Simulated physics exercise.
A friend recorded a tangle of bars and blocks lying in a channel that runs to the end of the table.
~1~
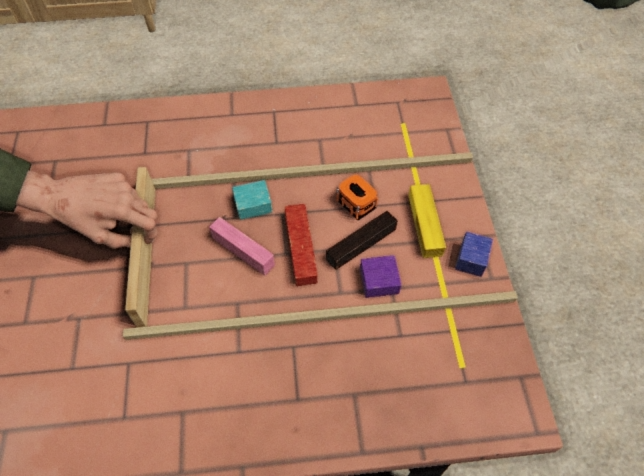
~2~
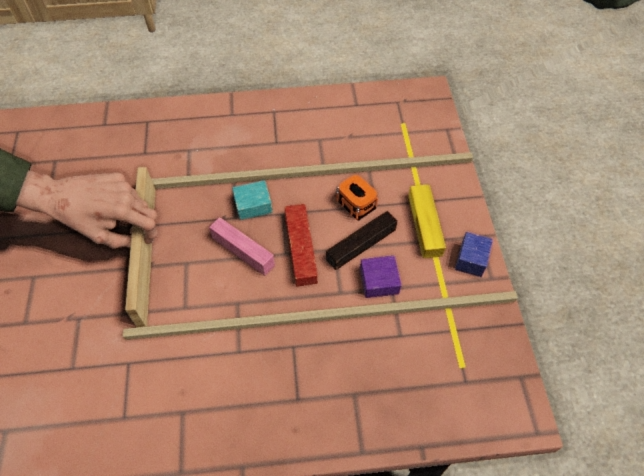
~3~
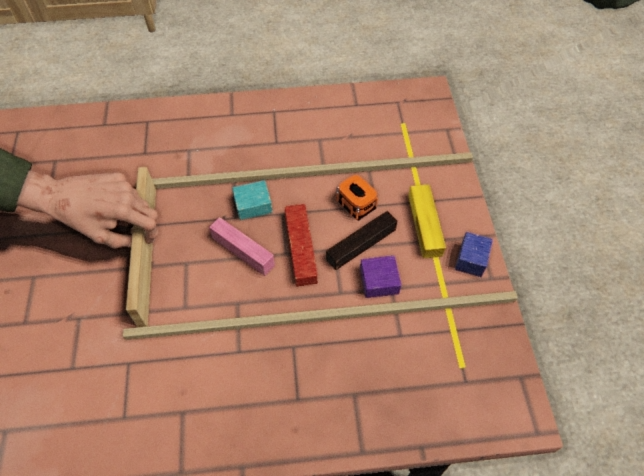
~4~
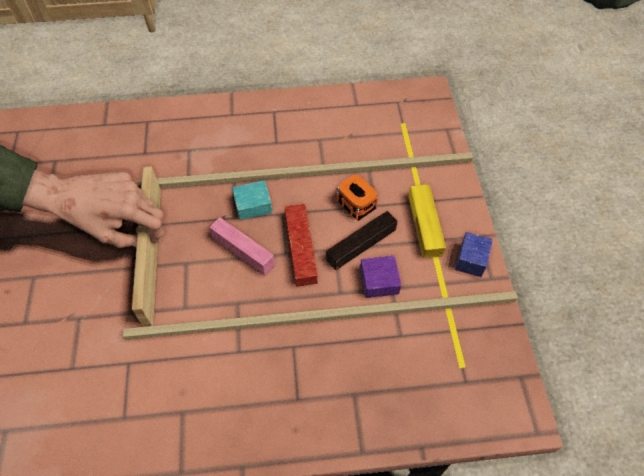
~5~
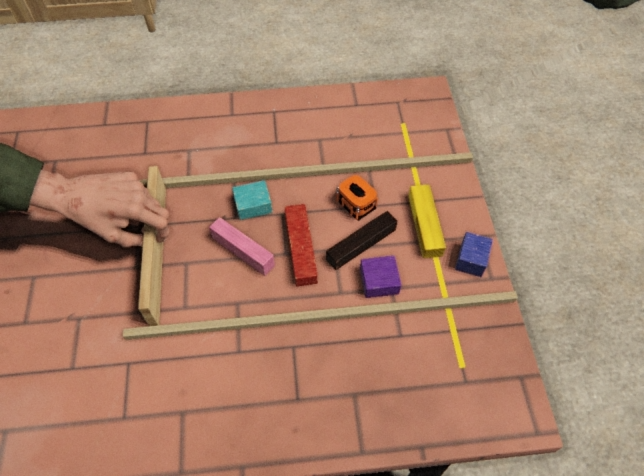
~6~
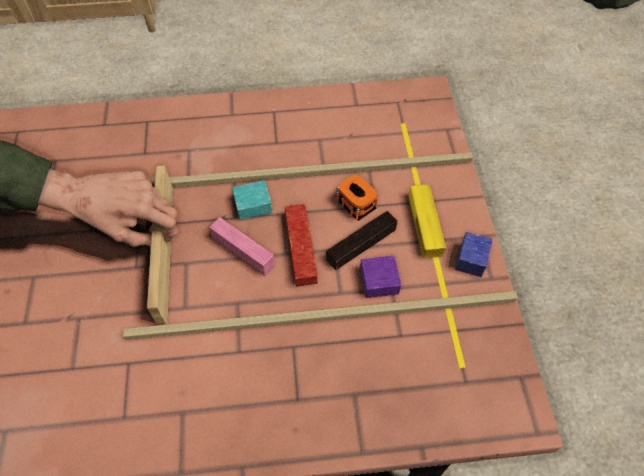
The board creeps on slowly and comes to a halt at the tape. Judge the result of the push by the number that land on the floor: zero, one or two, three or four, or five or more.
The count of pieces that drop is one or two, then.
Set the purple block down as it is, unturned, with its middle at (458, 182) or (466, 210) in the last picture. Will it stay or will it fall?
Lab note - purple block, try one ends off, try two ends off.
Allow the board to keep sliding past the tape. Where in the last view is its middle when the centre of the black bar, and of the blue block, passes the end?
The middle sits near (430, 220) for the first and near (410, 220) for the other.
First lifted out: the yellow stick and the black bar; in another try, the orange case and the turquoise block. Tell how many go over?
1 in the first try, 1 in the second.
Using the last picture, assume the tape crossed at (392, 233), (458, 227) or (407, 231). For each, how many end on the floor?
So, one try after another, the floor gets 0, then 5, then 0.
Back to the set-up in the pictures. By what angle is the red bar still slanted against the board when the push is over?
It sits some 0° out of line.
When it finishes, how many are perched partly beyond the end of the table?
Overhanging: 3.
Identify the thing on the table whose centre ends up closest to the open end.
The black bar.
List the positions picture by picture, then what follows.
The first picture shows blue block (474, 254); yellow stick (426, 220); purple block (380, 276); board (142, 244); tape (429, 229).
The second picture shows yellow stick (426, 221); red bar (301, 244).
The third picture shows purple block (380, 277); black bar (362, 240).
The fourth picture shows blue block (474, 254); orange case (357, 197).
The fifth picture shows yellow stick (426, 221); pink bar (242, 246).
The sixth picture shows blue block (474, 254); yellow stick (426, 221); purple block (380, 277); board (161, 242); tape (429, 229).
A little later, none off yet; blue block at rest near (474, 254); yellow stick at rest near (426, 221); purple block at rest near (380, 277).
When it is over, the number that fall off is one or two; down, yellow stick and blue block.
